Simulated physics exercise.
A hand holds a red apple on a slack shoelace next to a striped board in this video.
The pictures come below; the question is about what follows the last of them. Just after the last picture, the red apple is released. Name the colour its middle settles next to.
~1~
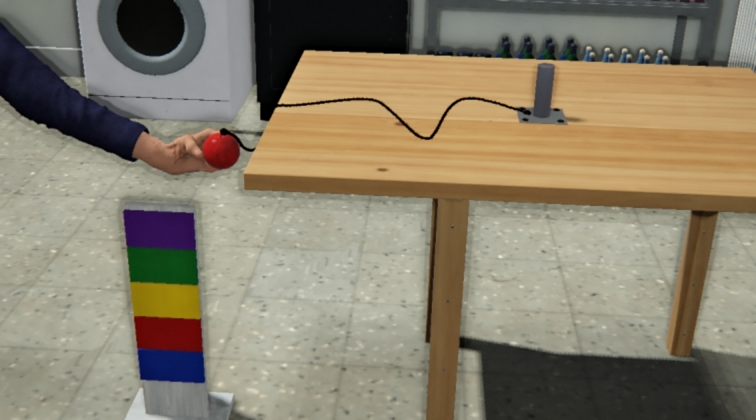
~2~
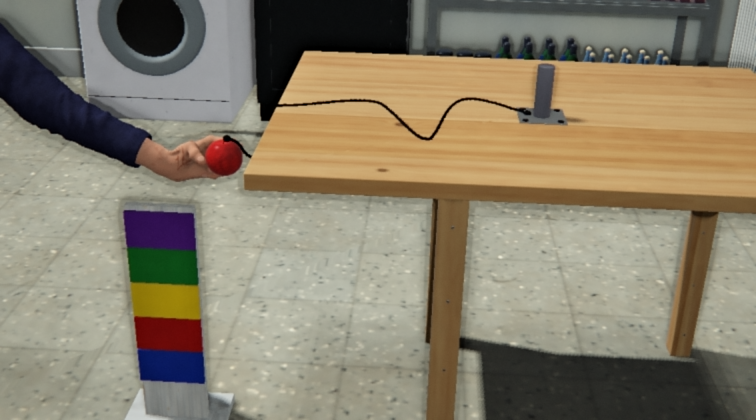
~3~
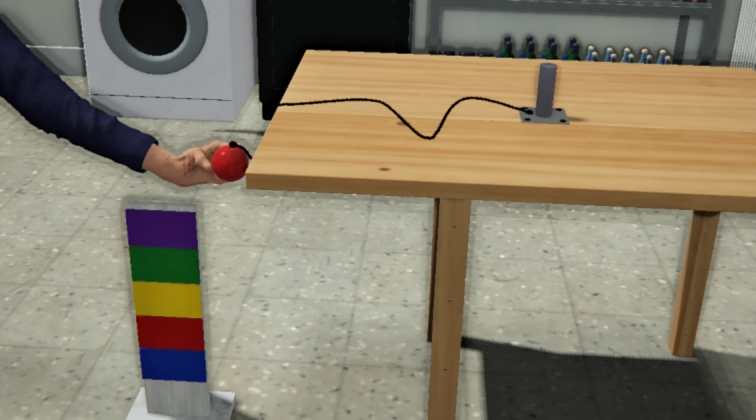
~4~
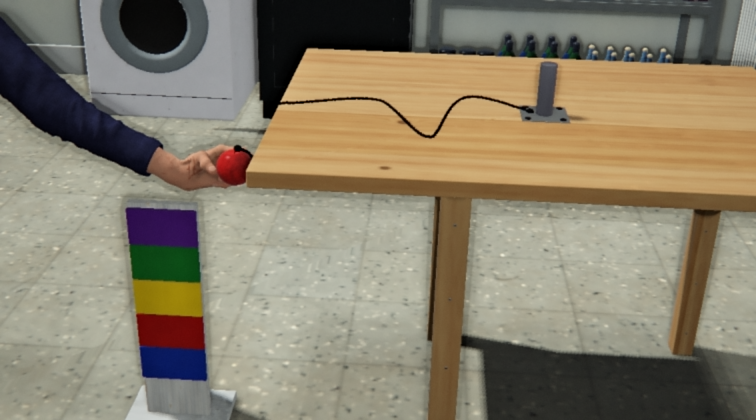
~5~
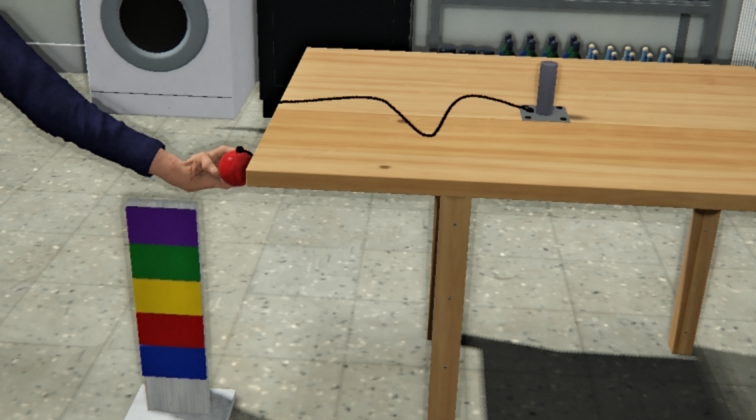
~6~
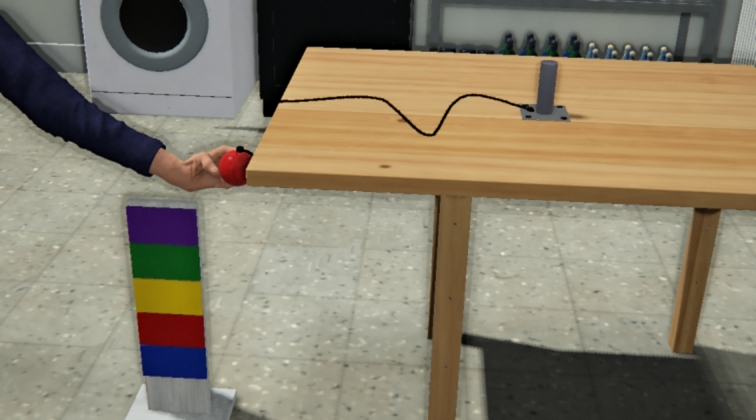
Its middle settles next to blue.
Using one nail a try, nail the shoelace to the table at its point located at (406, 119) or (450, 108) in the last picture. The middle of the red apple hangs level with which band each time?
For the first place it's green, and for the second red.
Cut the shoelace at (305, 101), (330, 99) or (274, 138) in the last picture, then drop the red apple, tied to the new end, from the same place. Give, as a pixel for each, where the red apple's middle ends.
Try 1: (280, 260); try 2: (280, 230); try 3: (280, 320).
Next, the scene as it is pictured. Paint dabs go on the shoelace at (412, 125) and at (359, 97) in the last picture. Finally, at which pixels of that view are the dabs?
First one close to (289, 109), second close to (276, 197).
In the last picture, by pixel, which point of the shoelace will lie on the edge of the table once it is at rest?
Near (407, 121).
Soon after, apple near (246, 317); level with red.
After that, apple near (299, 350); level with blue.
And then, apple near (273, 361); level with blue.
In the end, apple near (283, 362); level with blue. At blue.
